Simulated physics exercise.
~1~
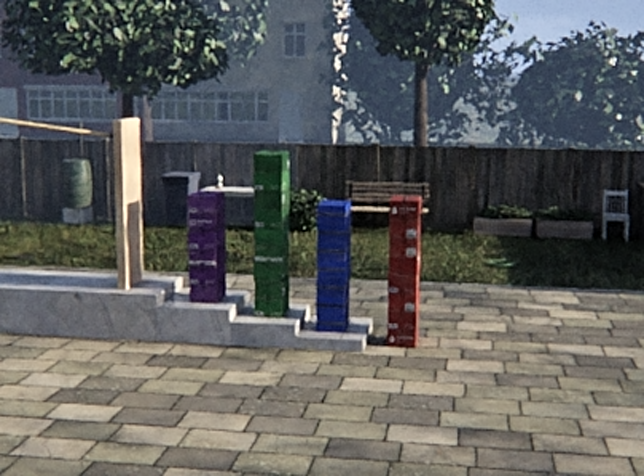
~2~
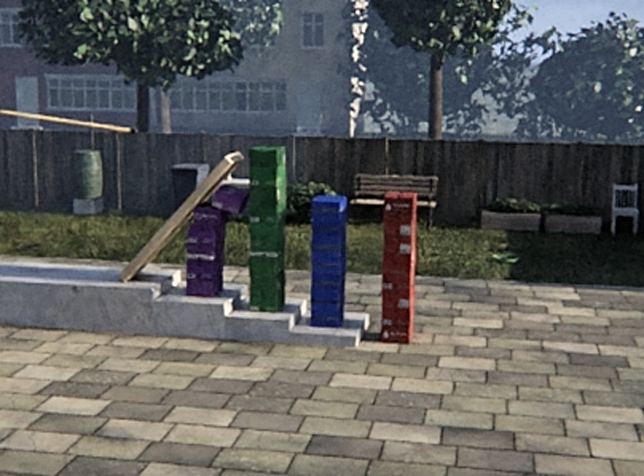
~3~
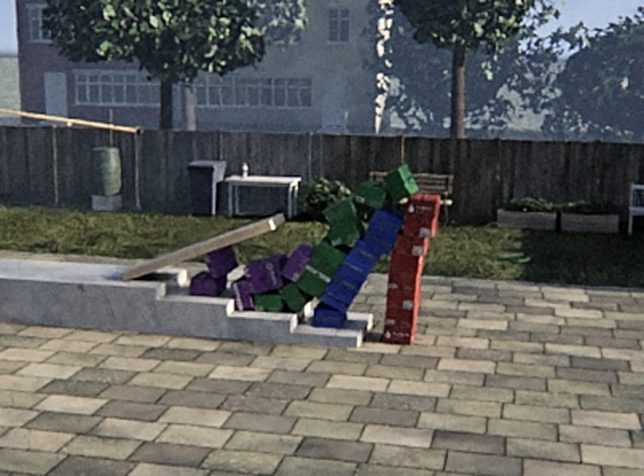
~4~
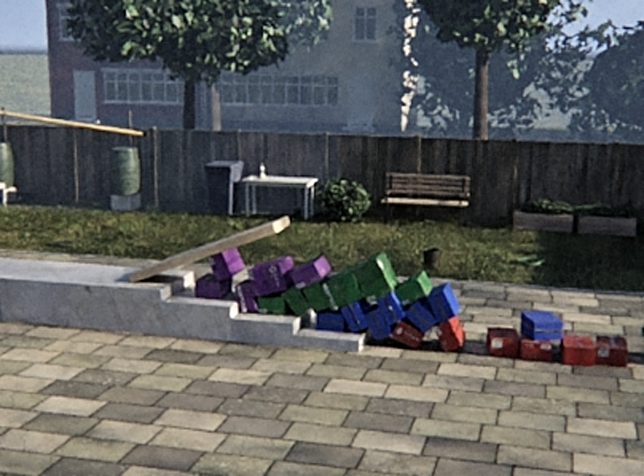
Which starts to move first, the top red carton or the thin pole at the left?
The thin pole moves first. The top red carton is still in place when the board is already leaning on the purple column, and it shifts only later as the other columns collapse towards it.
